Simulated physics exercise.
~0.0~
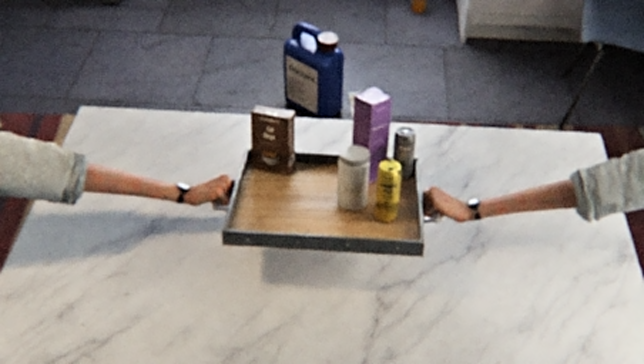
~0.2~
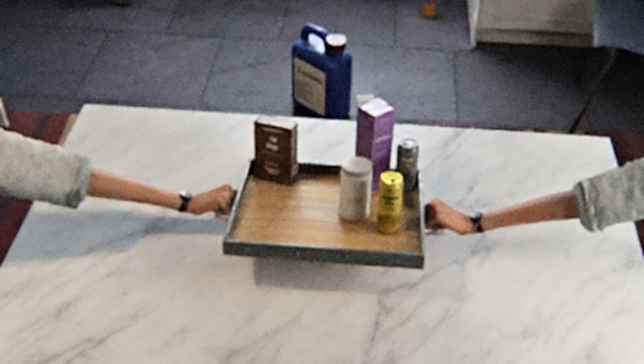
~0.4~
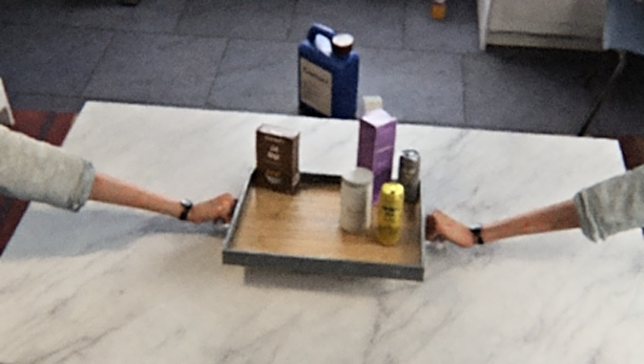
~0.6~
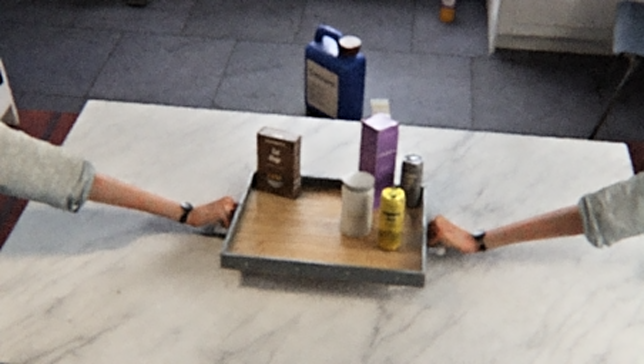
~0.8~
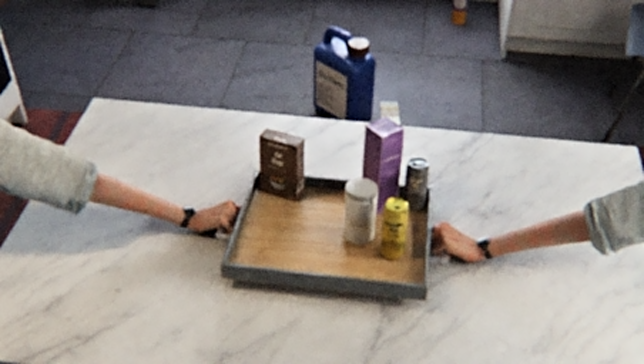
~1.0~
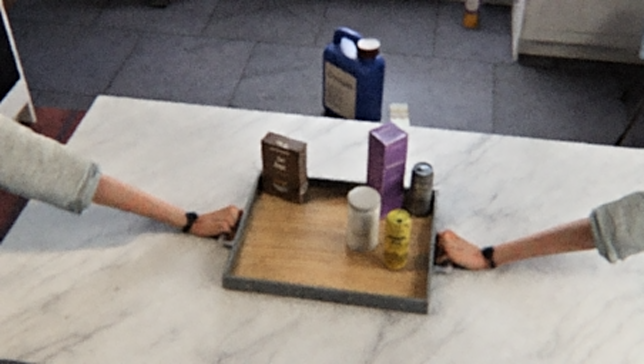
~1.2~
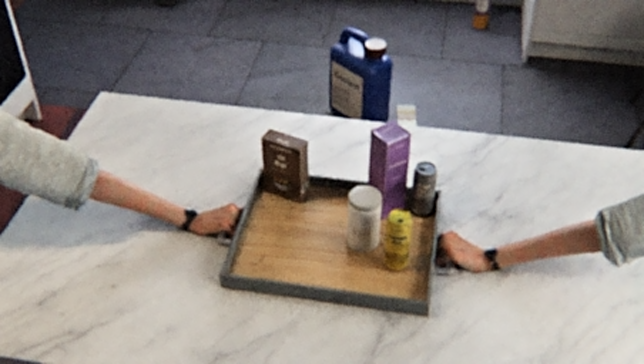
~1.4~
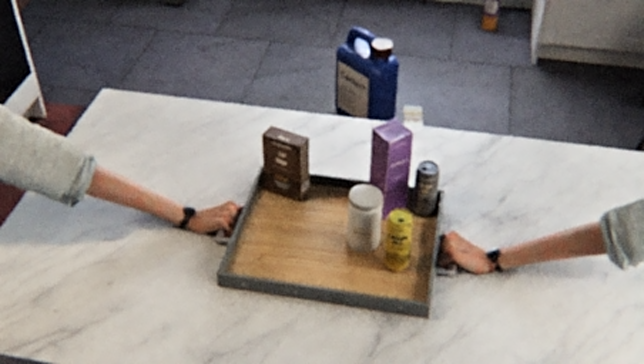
Two hands, reaching in from the left and right in light sleeves and dark wristbands, hold a wooden tray with a grey rim above a white marble table, seen from above. On it stand a brown packet at the back left, a tall purple carton and a grey can at the back right, and a white jar and a yellow can in front of them. A blue jug stands beyond, against a dark tiled floor. The hands lower the tray, its items leaning slightly, until it settles flat on the table, turned a little. Everything on it stays upright, the hands still at its sides.
